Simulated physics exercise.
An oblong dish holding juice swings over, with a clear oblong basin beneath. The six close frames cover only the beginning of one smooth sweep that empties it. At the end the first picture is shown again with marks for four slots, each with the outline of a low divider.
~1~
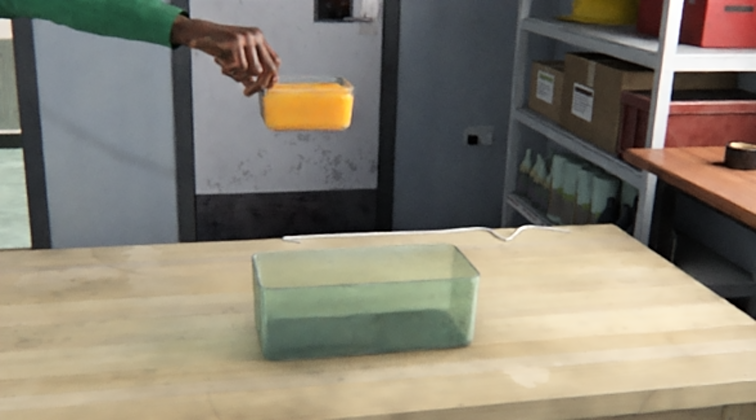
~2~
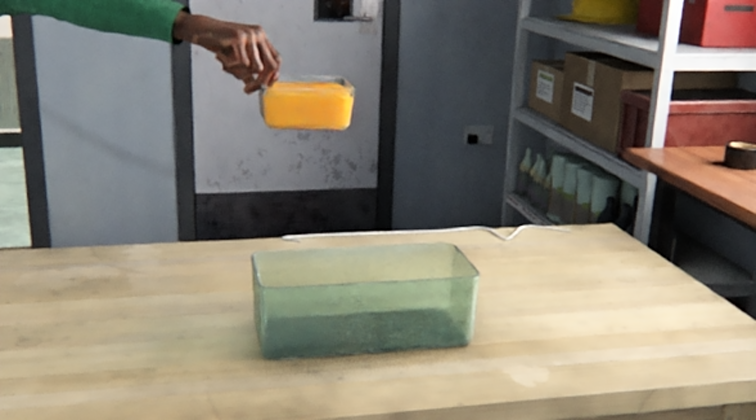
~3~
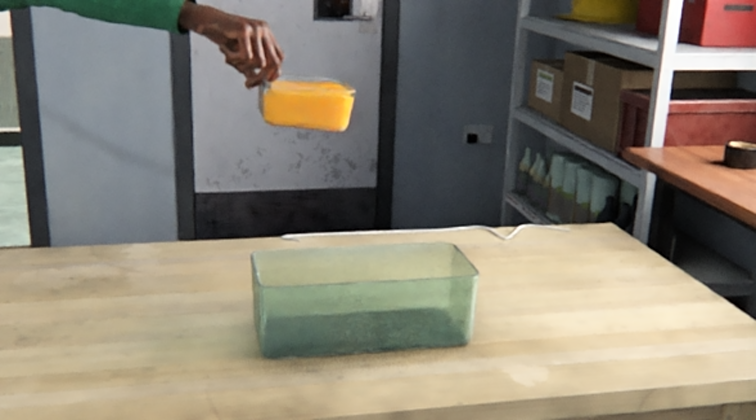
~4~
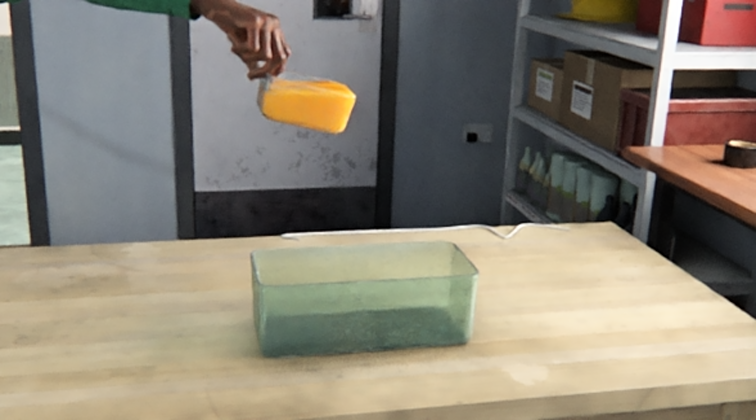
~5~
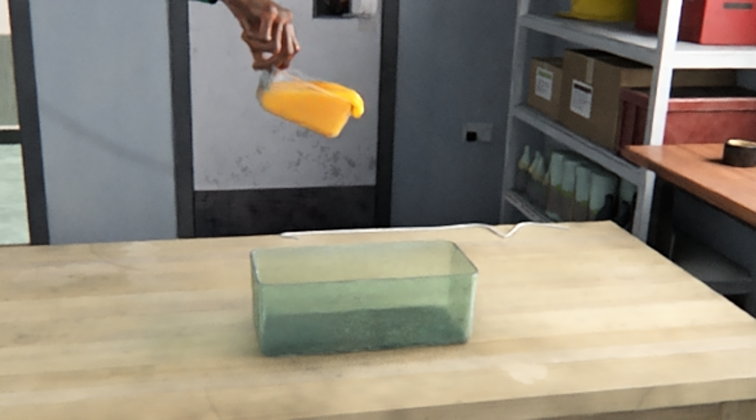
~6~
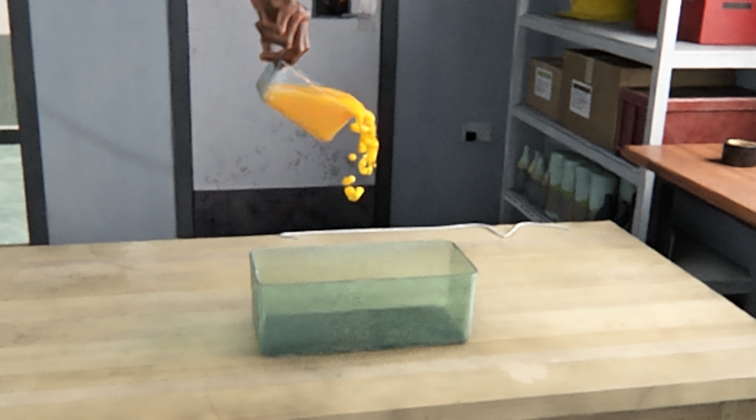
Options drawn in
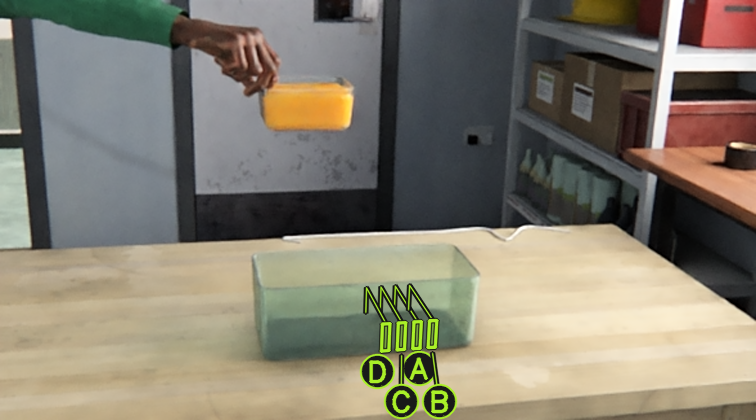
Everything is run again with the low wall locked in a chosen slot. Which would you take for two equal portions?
The best place is A.
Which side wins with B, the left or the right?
The left side.
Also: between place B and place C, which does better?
That is place C.
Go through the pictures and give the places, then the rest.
The first picture shows upright, lip at (347, 82); basin from (262, 359) to (472, 343); nothing has left yet.
The second picture shows upright, lip at (347, 83); nothing has left yet.
The third picture shows tipped about 6°, lip at (348, 85); nothing has left yet.
The fourth picture shows tipped about 14°, lip at (349, 90); juice is over the lip, down to (349, 90).
The fifth picture shows tipped about 24°, lip at (349, 97); juice is over the lip, down to (352, 112).
The sixth picture shows tipped about 36°, lip at (348, 107); juice is over the lip, down to (353, 197).
On the marked copy, A at (417, 354); B at (432, 352); C at (401, 355); D at (385, 356).
Choosing A, about 50 % ends left of the wall and 48 % right of it.
Choosing B, about 90 % ends left of the wall and 7 % right of it; 3 % is lost outside.
Choosing C, about 30 % ends left of the wall and 67 % right of it; 3 % is lost outside.
Choosing D, about 23 % ends left of the wall and 74 % right of it; 3 % is lost outside.
